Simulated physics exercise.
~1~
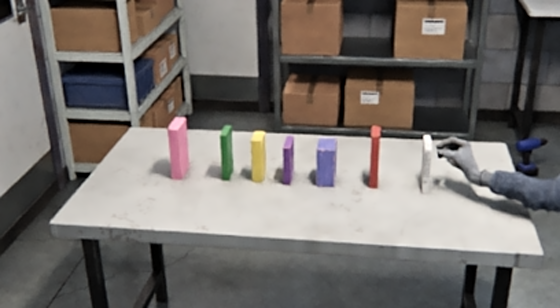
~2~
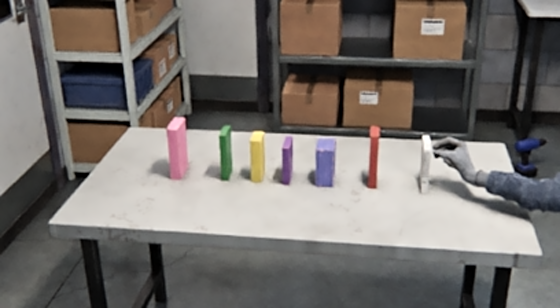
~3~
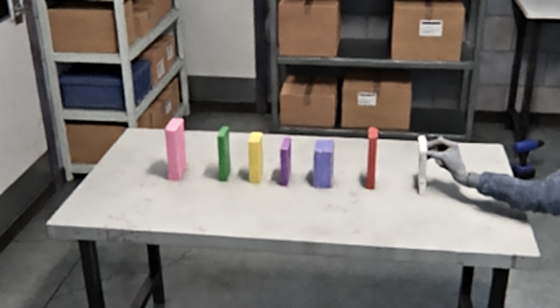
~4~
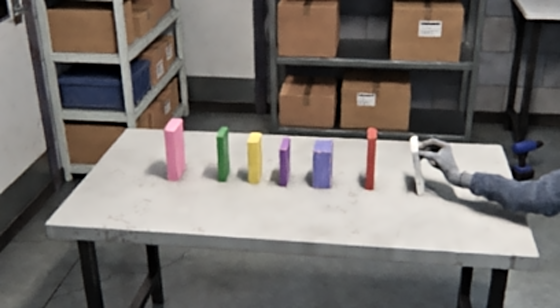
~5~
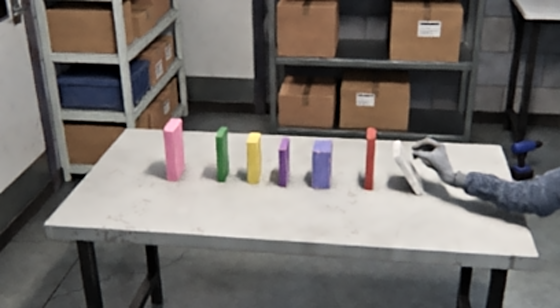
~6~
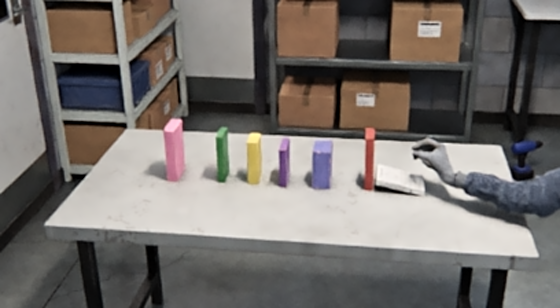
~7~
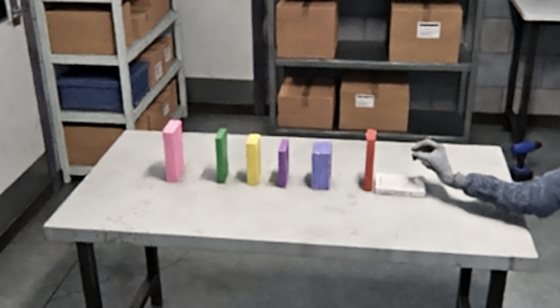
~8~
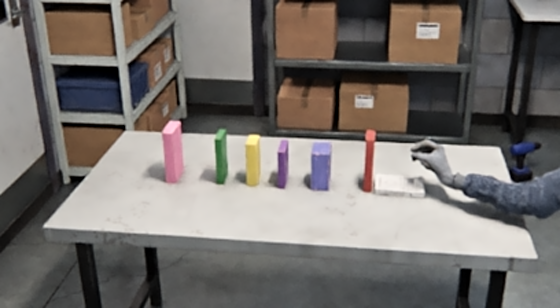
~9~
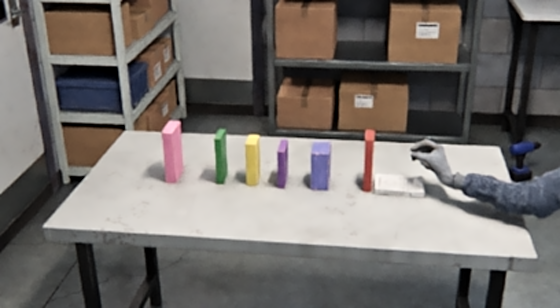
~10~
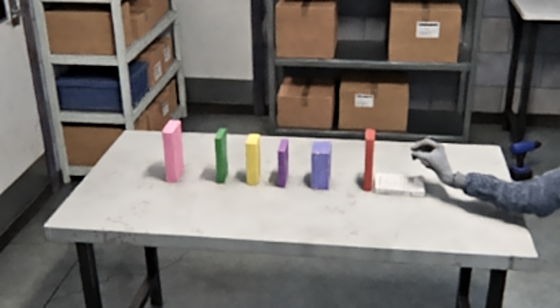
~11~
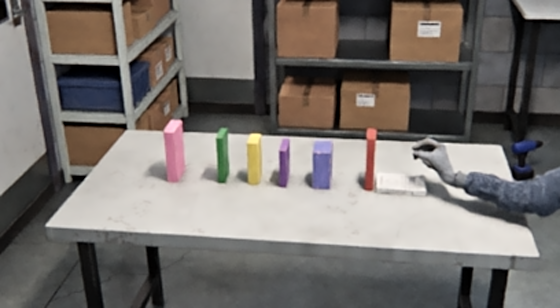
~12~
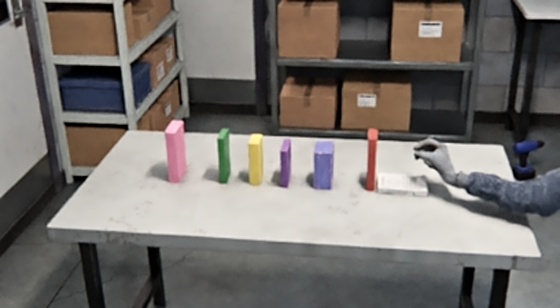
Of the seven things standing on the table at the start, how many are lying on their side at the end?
Only one is lying on its side, the white packet. The red board and the pink, green, yellow, purple and blue blocks are still upright.
